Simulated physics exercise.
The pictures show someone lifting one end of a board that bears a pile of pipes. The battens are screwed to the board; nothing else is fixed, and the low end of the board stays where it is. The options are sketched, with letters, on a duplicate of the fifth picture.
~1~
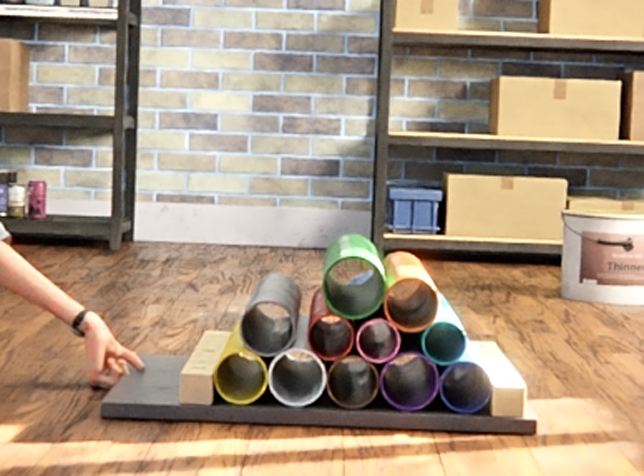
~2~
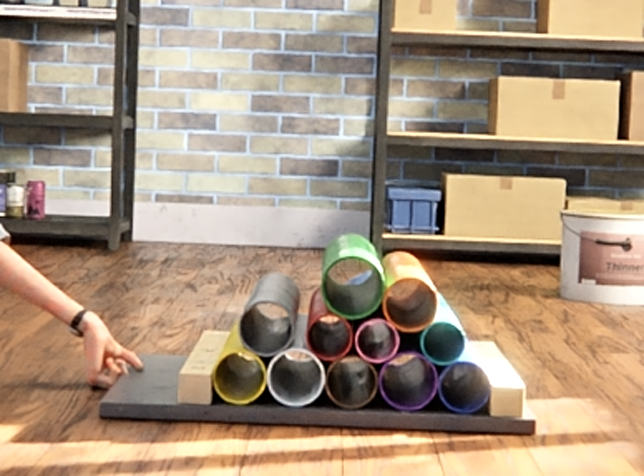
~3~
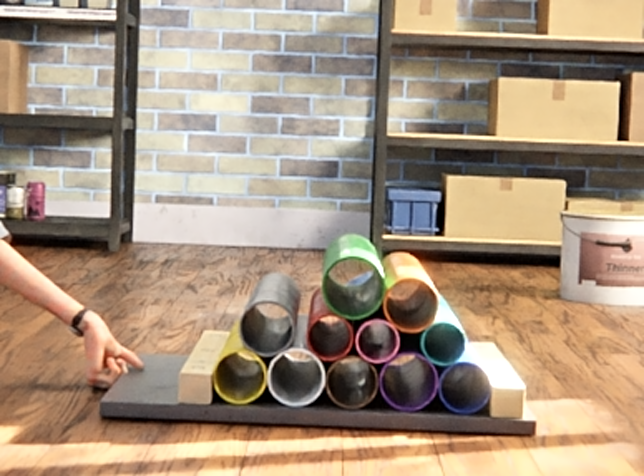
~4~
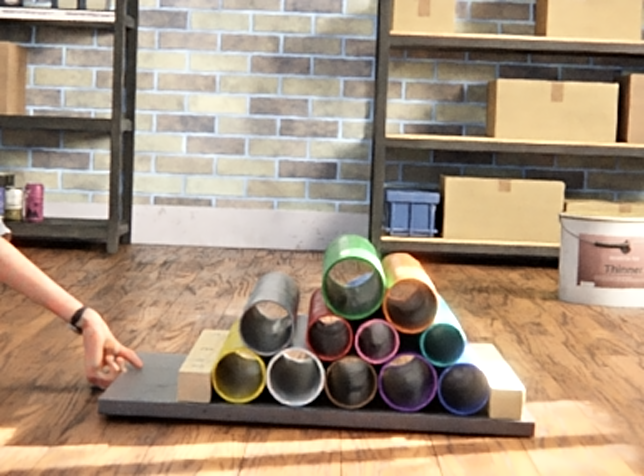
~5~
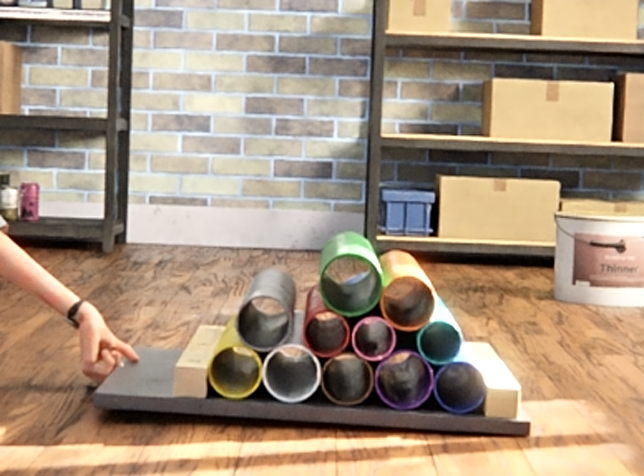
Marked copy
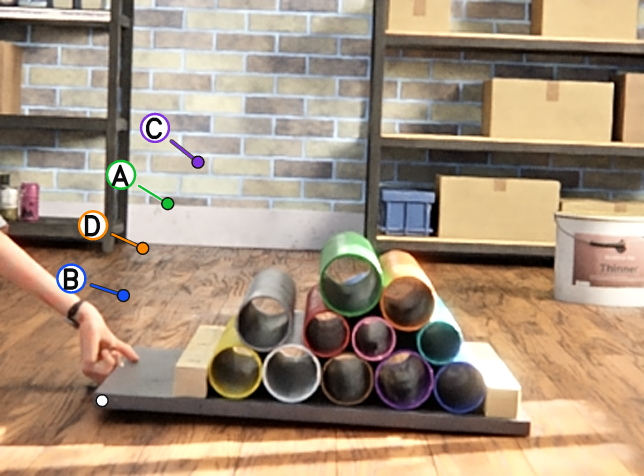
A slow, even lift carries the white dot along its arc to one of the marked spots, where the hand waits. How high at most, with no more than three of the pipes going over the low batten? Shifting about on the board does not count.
It can be raised to A.
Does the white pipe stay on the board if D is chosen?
Yes.
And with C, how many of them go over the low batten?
It comes to six.
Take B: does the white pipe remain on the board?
The white pipe: Yes.
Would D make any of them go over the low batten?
Yes, at D.
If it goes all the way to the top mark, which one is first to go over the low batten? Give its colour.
It is the turquoise one.
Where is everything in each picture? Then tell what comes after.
The first frame shows board (321, 376); yellow pipe (241, 377); white pipe (297, 377).
The second frame shows white pipe (296, 377); brown pipe (352, 382).
The third frame shows board (320, 377); yellow pipe (240, 377); grey pipe (267, 328).
The fourth frame shows board (319, 376); yellow pipe (239, 376); white pipe (295, 377).
The fifth frame shows board (315, 373); yellow pipe (235, 371); white pipe (291, 373).
On the marked copy, A at (167, 204); B at (124, 296); C at (198, 162); D at (143, 249); the white dot at (102, 401).
Taking A. A third of the way, board at 17°.
Two thirds of the way, board at 30°.
When it is over, board at 30°, three over the low batten (turquoise, orange, green).
As for the rest, B two over the low batten (turquoise, orange); C six over the low batten; D three over the low batten (turquoise, orange, green).
